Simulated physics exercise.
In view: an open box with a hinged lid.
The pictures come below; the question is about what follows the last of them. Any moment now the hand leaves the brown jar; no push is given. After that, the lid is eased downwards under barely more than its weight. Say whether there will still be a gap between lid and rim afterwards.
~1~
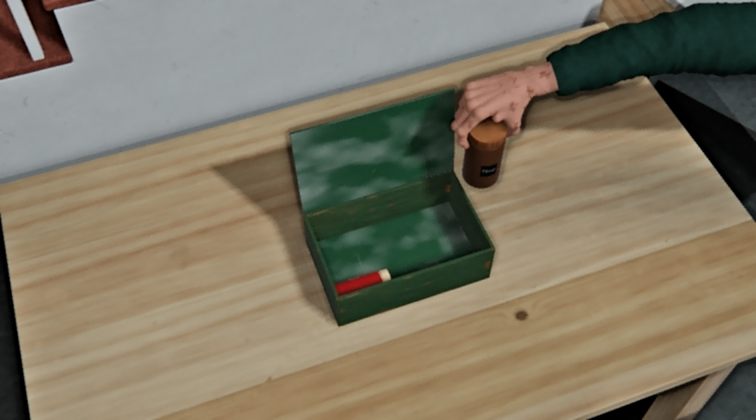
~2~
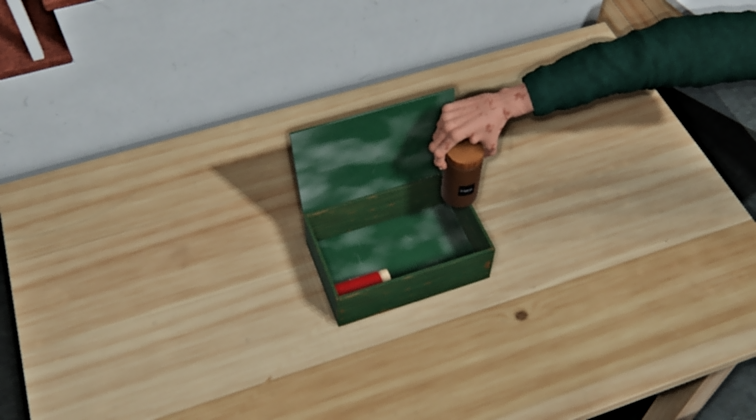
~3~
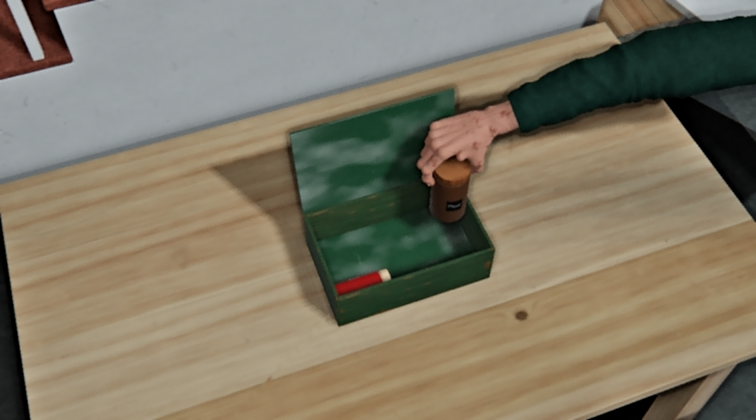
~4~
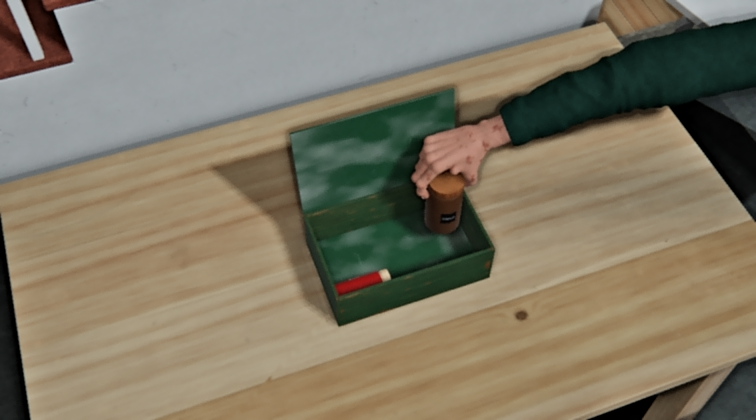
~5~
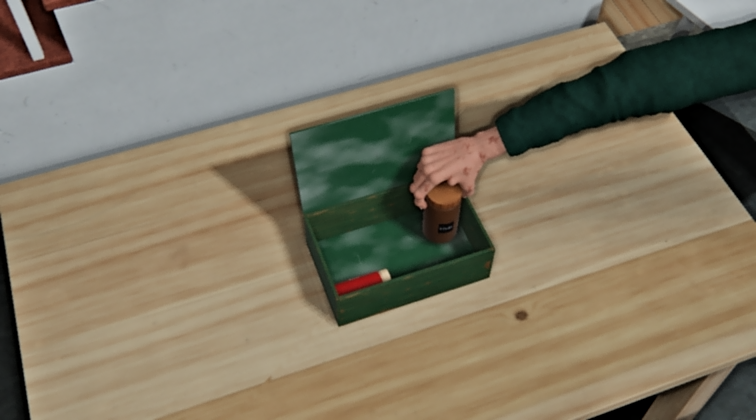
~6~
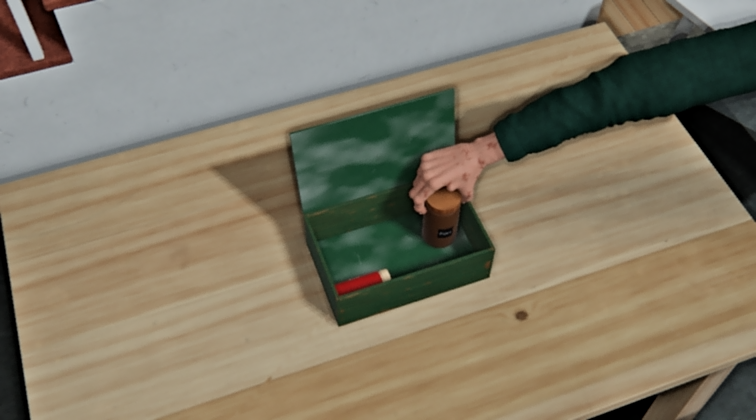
There will still be a gap.
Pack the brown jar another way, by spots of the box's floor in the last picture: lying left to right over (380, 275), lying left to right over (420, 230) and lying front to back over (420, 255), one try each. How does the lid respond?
Closed, Closed, Closed.
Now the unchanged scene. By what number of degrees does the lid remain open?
The lid sits around 45° above the rim.
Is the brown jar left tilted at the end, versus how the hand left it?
Well, the brown jar stays just as set.
Then, 1.30 s on from there, lid 80° above the rim.
Then, 1.60 s on from there, lid 56° above the rim.
In the end, lid 43° above the rim; both unmoved. At the end, from the last picture's camera, brown jar near (441, 215).
